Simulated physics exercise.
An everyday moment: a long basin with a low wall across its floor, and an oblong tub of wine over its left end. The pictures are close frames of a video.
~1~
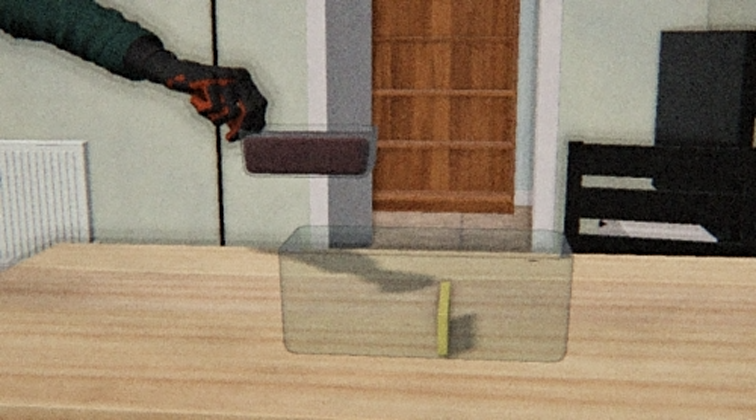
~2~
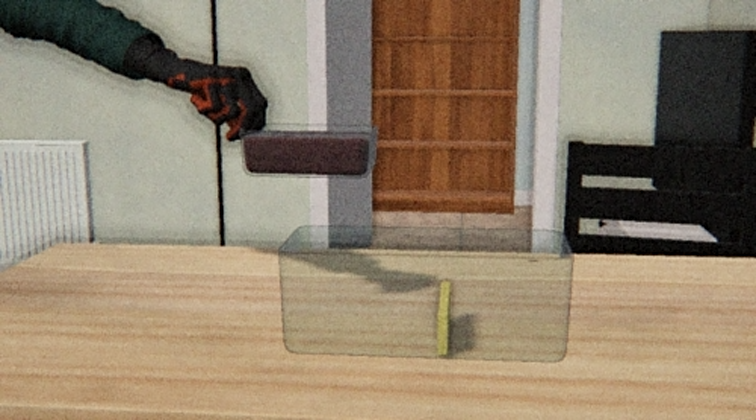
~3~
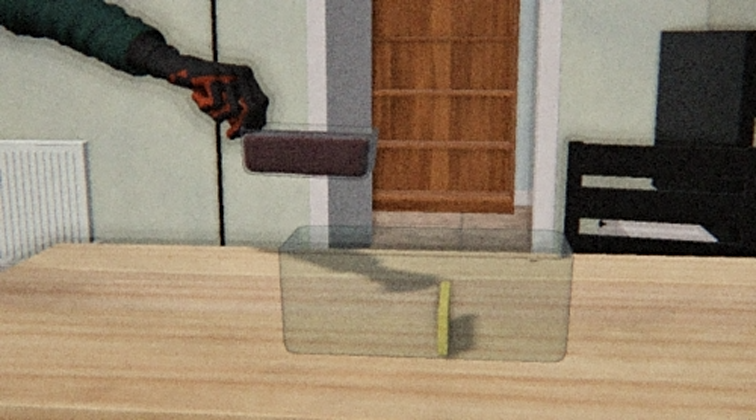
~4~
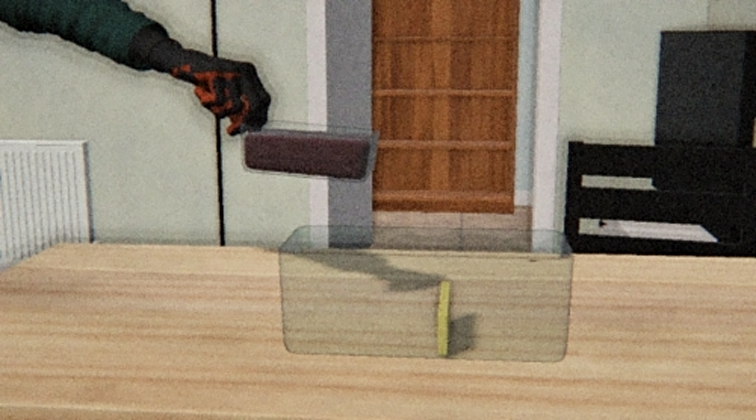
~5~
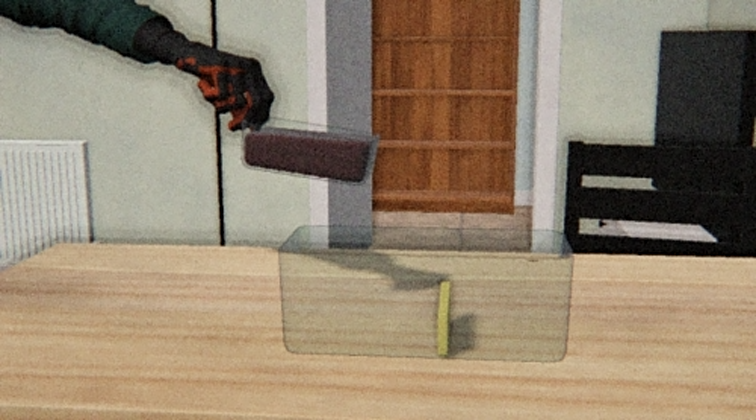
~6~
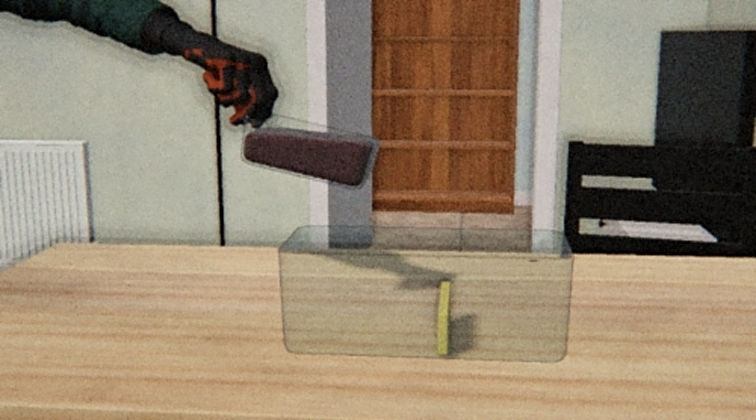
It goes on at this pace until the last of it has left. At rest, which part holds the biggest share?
It is the left one.
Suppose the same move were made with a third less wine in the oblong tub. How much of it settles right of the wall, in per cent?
Roughly 0 in a hundred.
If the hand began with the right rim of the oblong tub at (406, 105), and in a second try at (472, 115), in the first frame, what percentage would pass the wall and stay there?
First some 70, then 85 per cent.
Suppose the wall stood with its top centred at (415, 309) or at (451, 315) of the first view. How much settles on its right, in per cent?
Near 65 % and 15 %.
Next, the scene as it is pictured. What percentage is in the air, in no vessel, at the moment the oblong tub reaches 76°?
Roughly 35 in a hundred.
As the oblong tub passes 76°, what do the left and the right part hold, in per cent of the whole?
Near 45 on the left, 5 on the right.
A moment on, the tilt is 76° and 16 per cent is still to pour, 44 is left of the wall and 6 right of it.
Next, the tilt is 114° and 1 per cent is still to pour, 86 is left of the wall and 9 right of it.
Then the tilt is 120° and 0 per cent is still to pour, 89 is left of the wall and 9 right of it.
Later the tilt is 120° and 0 per cent is still to pour, 89 is left of the wall and 9 right of it.
Finally, 89 per cent lies left of the wall, 9 right of it and 2 outside.
